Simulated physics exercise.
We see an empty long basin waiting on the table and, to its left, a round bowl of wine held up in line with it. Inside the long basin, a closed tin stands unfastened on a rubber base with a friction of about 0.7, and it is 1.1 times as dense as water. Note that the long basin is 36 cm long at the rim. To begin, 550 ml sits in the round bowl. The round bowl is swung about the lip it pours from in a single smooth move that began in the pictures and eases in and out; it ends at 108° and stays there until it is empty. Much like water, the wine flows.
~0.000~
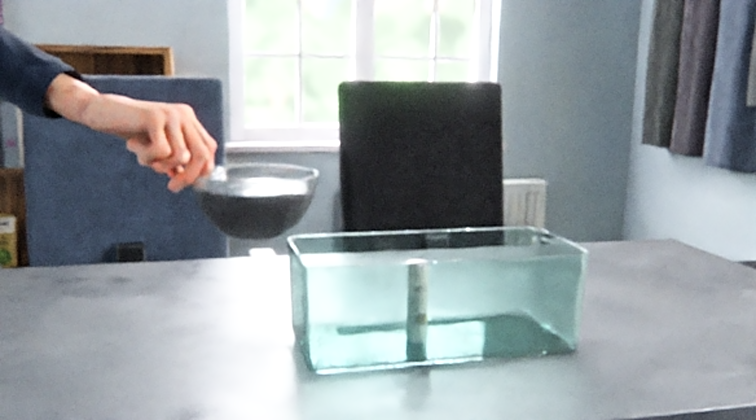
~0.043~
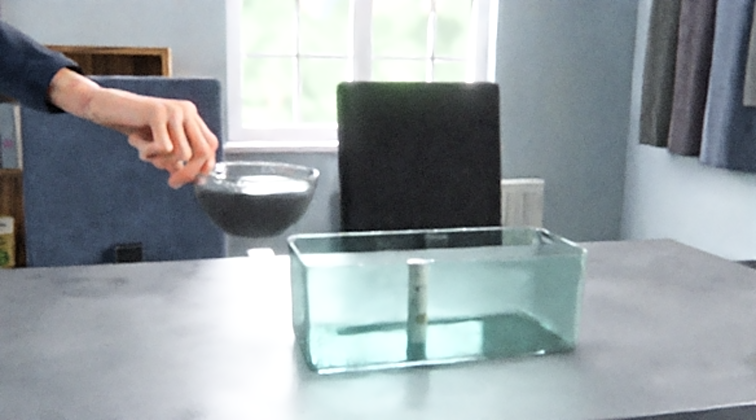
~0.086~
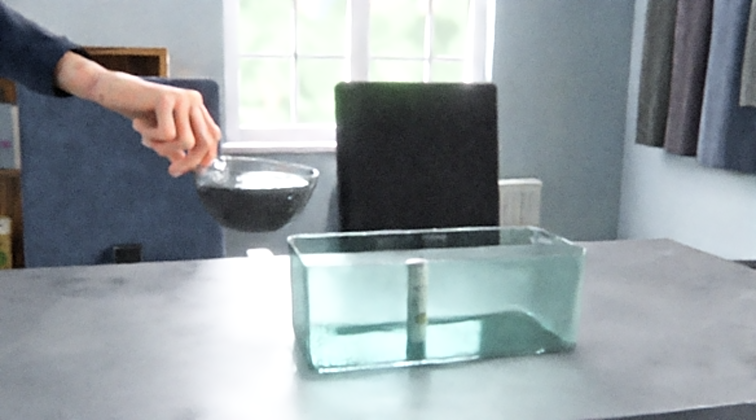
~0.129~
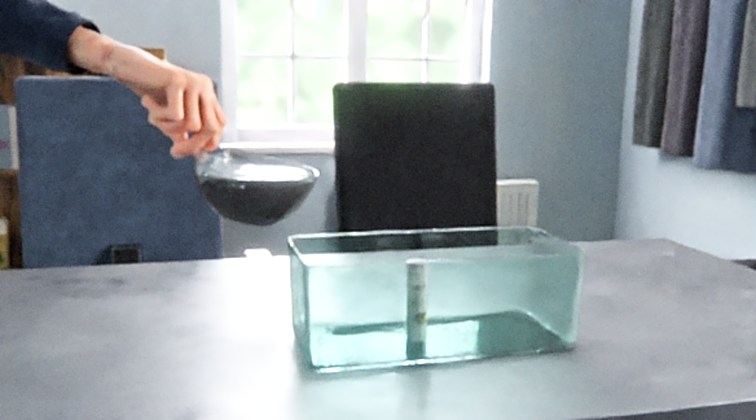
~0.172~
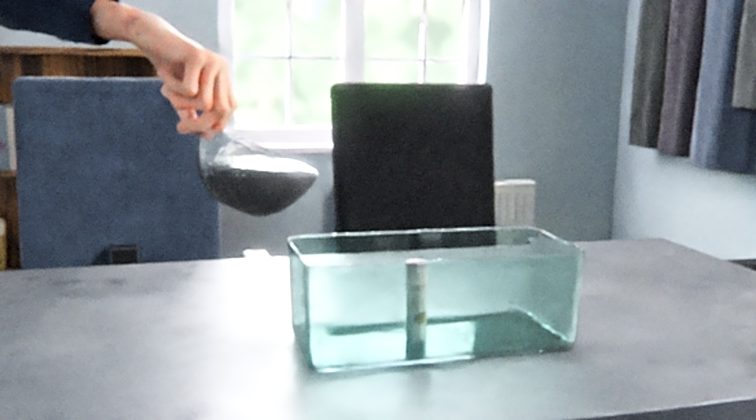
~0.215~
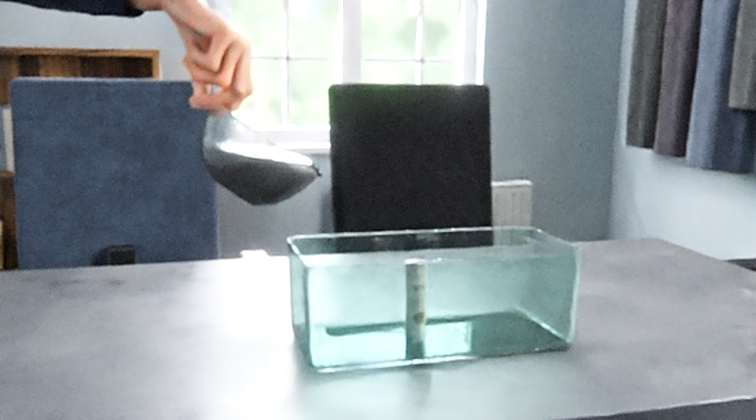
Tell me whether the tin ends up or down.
It's going to overturn.
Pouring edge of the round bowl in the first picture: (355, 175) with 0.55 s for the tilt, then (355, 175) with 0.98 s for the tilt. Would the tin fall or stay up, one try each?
Run one: It does not tip. Run two: It does not tip.
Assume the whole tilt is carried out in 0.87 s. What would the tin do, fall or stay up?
Then the tin tumbles.
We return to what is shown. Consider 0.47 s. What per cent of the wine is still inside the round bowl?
I'd estimate some 22 % remains.
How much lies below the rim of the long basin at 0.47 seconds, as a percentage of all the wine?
About 16%.
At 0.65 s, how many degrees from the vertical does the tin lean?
Some 25°.
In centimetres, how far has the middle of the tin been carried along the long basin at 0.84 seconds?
9 cm, roughly.
By 0.47 s the tilt is 102° and 22 per cent is still to pour; the tin stands where it began.
By 0.65 s the tilt is 108° and 0 per cent is still to pour; the tin leans 27°.
By 0.84 s the tilt is 108° and 0 per cent is still to pour; the tin lies on its side.
By 1.05 s the tilt is 108° and 0 per cent is still to pour; the tin lies on its side.
At rest the tin lies on its side.
